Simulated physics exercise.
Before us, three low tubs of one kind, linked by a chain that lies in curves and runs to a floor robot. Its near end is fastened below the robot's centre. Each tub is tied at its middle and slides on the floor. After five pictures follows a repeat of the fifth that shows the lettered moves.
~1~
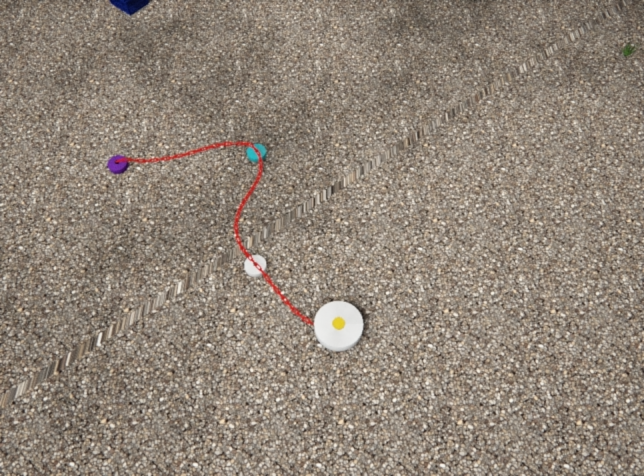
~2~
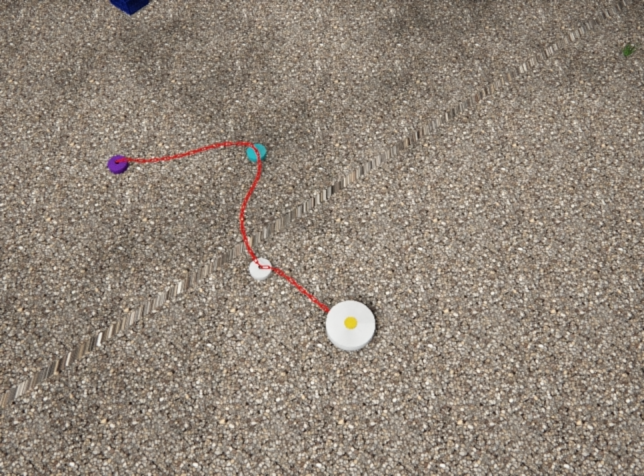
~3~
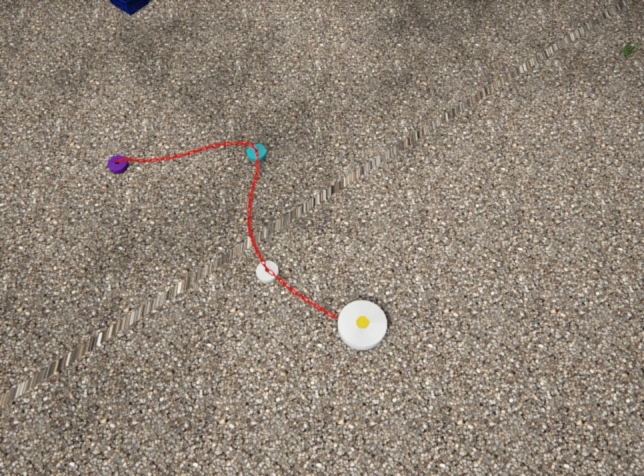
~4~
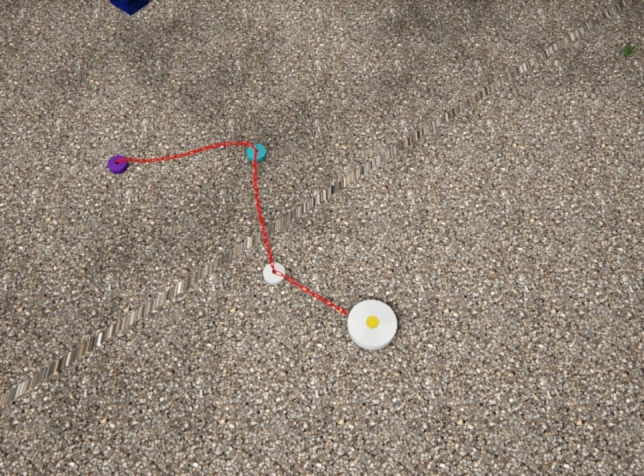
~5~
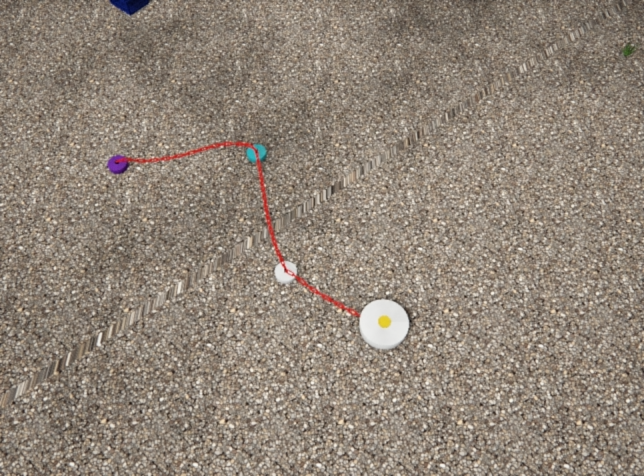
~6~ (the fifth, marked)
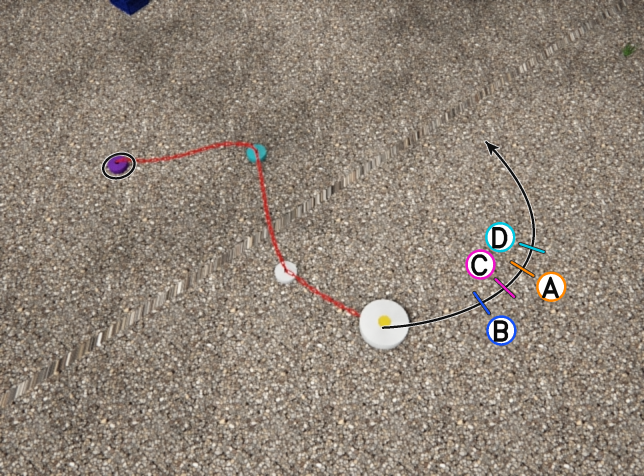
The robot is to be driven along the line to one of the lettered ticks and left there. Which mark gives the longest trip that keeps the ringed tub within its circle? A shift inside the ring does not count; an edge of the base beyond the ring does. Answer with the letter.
All is well up to B.
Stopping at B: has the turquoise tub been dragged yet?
By then, yes.
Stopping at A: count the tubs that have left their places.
By then, three.
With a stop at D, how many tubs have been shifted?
Three.
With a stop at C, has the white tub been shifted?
By then, yes.
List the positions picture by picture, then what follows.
The first frame shows white tub (255, 266); robot (338, 326); purple tub (118, 164).
The second frame shows robot (350, 326); white tub (261, 269); turquoise tub (257, 152).
The third frame shows robot (362, 326); white tub (267, 271); turquoise tub (257, 152).
The fourth frame shows robot (372, 325); white tub (274, 273); turquoise tub (257, 152).
The fifth frame shows robot (384, 325); turquoise tub (257, 153); white tub (286, 272); purple tub (118, 164).
On the marked copy, A at (522, 269); B at (482, 303); C at (505, 288); D at (532, 248); the ring at (119, 166); the route from (383, 328) via (527, 261) to (486, 142).
Following B. Soon after the start, robot (421, 320); purple tub (118, 164); turquoise tub (258, 159); white tub (321, 269).
Later, robot (456, 311); purple tub (118, 164); turquoise tub (261, 169); white tub (352, 267).
In the end, robot (484, 300); purple tub (120, 164); turquoise tub (263, 181); white tub (375, 263); the ringed tub at the far end is still in its ring.
As for the rest, A drags the last tub to (138, 167); C drags the last tub to (128, 165); D drags the last tub to (145, 168).
